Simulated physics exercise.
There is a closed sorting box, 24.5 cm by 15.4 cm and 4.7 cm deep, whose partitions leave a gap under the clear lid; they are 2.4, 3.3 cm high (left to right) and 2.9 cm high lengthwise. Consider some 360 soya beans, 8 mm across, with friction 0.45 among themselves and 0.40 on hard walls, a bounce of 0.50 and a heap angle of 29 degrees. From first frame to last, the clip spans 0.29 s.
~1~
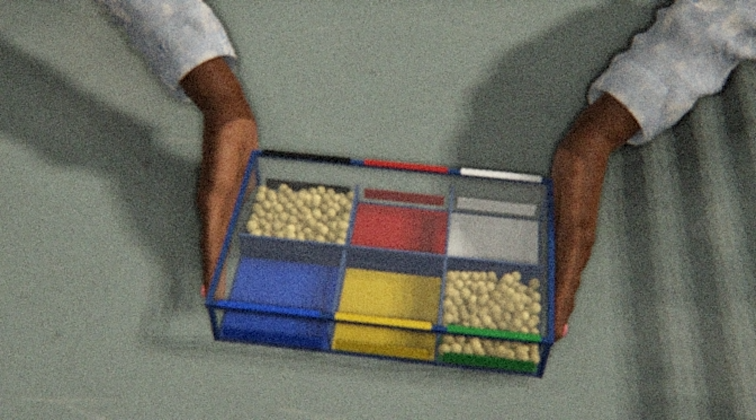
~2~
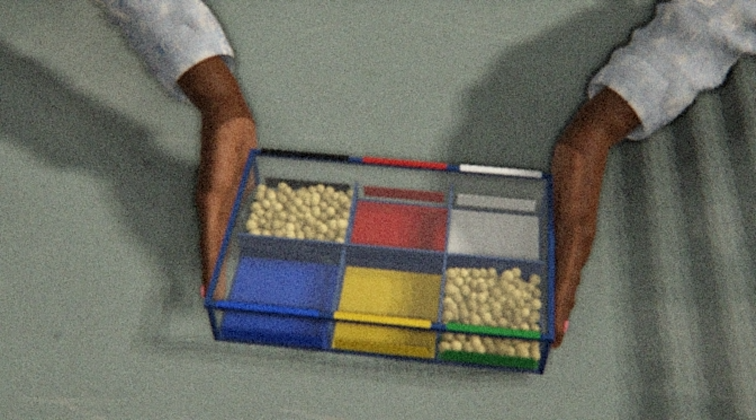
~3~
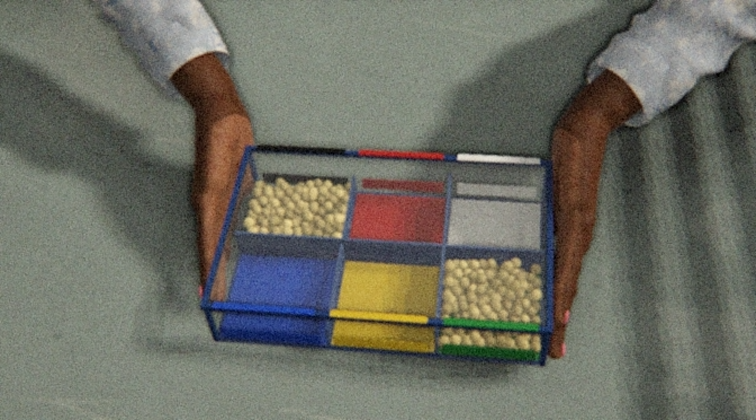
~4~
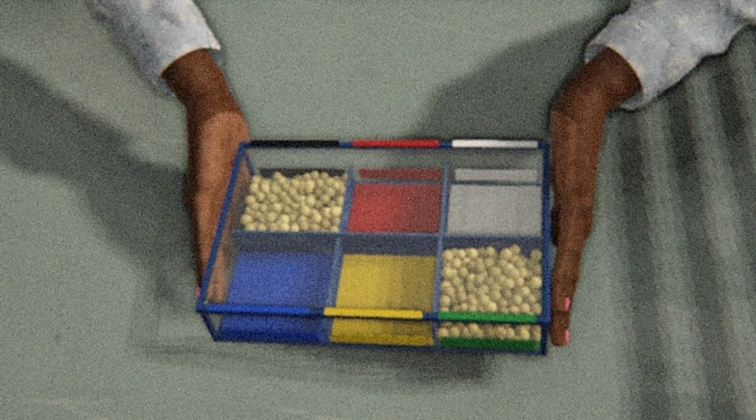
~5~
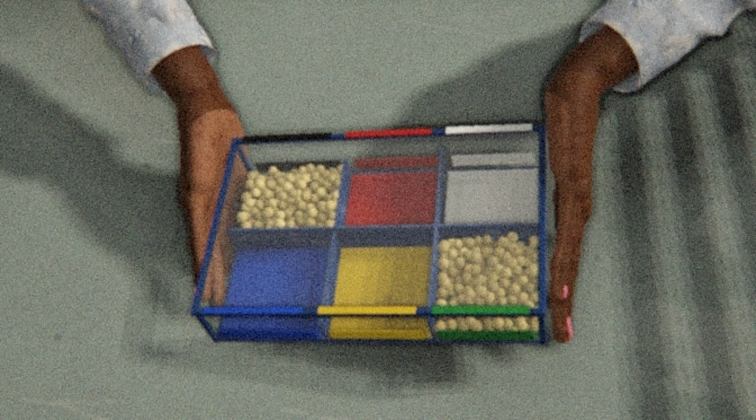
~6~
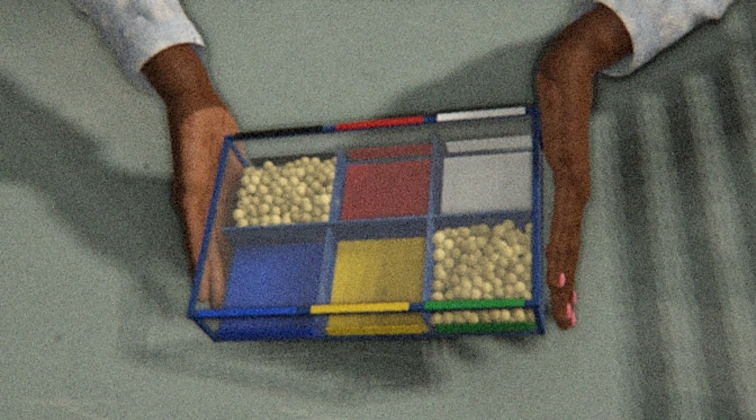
The video shows two hands holding a clear-lidded sorting box with coloured compartments, pale beans filling the black and green ones, as they gradually tilt it toward its left front corner while the beans stay in their two compartments.
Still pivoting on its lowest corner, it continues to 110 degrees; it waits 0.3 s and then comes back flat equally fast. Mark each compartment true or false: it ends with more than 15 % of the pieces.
Red: False, blue: True, green: True, yellow: False, white: False, black: True.
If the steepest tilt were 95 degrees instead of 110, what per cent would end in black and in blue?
Result - black 40 percent; blue 20 percent.
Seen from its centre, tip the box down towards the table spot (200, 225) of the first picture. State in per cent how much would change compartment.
That comes to around 25 per cent.
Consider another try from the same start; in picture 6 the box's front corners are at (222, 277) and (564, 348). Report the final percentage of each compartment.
Red 0, blue 0, green 85, yellow 15, white 0, black 0.
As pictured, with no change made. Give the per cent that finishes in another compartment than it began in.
Roughly 25 in a hundred.
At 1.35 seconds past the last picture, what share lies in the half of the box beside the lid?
Something like 60 percent of the pieces.
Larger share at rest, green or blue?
More settles in the green compartment.
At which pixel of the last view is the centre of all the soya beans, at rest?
Near (287, 290).
Then, 1.35 s after the last picture, tilt 110 degrees; blue 20 %, green 40 %, black 40 %.
Then, 2.25 s after the last picture, tilt 55 degrees; blue 20 %, green 40 %, black 40 %.
Then, 3.14 s after the last picture, tilt 0 degrees; blue 25 %, green 40 %, black 35 %.
In the end, red 0 %, blue 25 %, green 40 %, yellow 0 %, white 0 %, black 35 %.
